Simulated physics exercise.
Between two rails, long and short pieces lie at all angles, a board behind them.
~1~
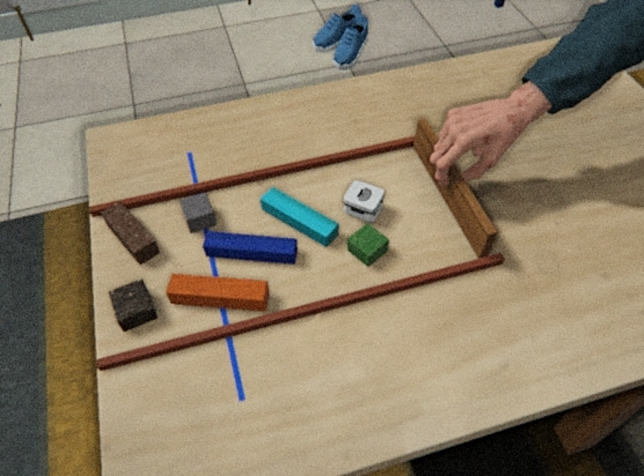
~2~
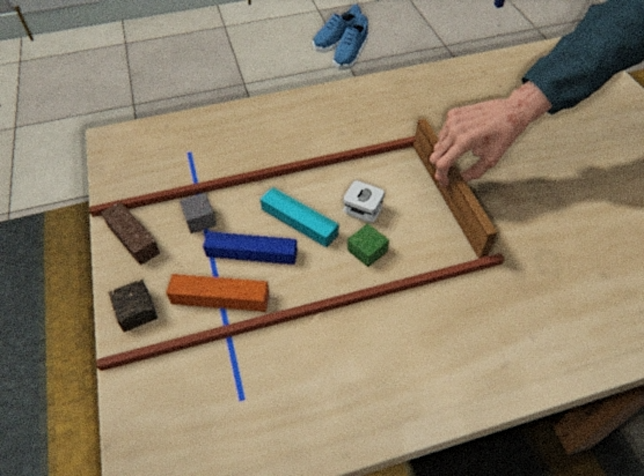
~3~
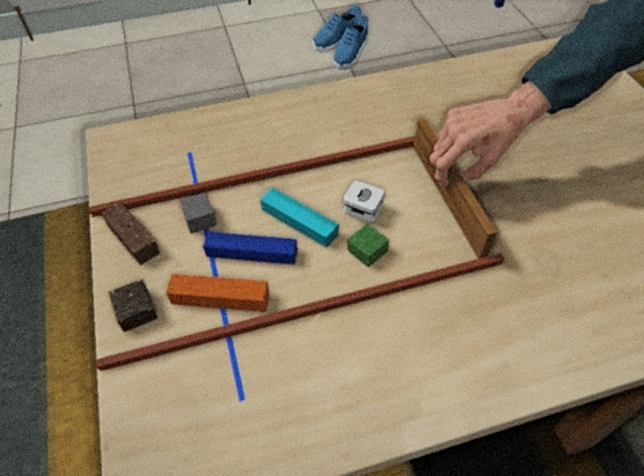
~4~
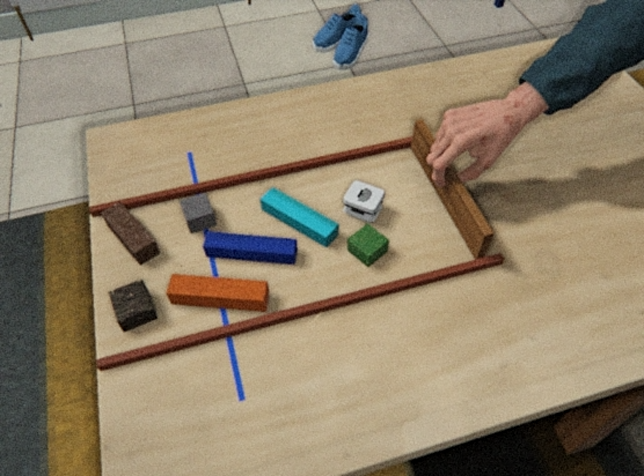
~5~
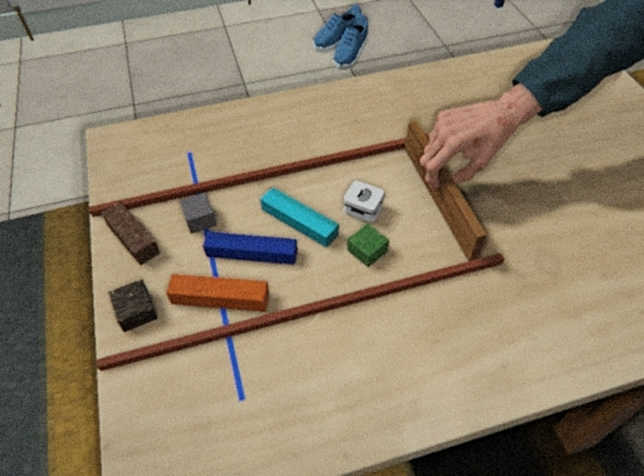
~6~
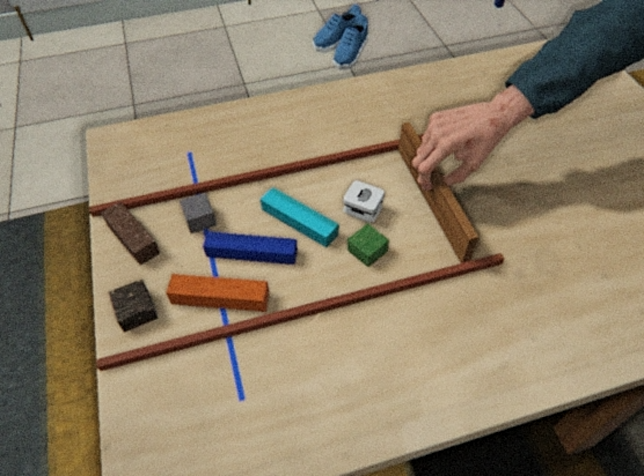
At first, a hand holds a wooden board still at the right end of two reddish rails, with coloured bars and blocks, a white case and a blue tape line to its left. Then the hand slides the board slightly left along the rails, while the pieces between them stay unmoved.
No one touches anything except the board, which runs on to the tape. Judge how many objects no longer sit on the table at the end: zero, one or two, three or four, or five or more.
Dropped: Not a single one.
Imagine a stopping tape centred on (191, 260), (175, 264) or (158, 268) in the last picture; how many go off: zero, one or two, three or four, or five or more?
Taken in the order given: One or two, one to two, either three or four.
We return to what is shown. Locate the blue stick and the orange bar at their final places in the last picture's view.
Roughly (146, 284); the other one roughly (173, 326).
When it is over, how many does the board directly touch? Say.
3 in contact.
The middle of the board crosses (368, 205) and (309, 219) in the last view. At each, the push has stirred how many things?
2, then 4.
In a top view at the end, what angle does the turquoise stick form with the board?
Some 0 degrees.
Early on, none off yet; black block at rest near (133, 305); brown bar at rest near (130, 233); grey block at rest near (198, 213).
Finally, the number that fall off is zero.
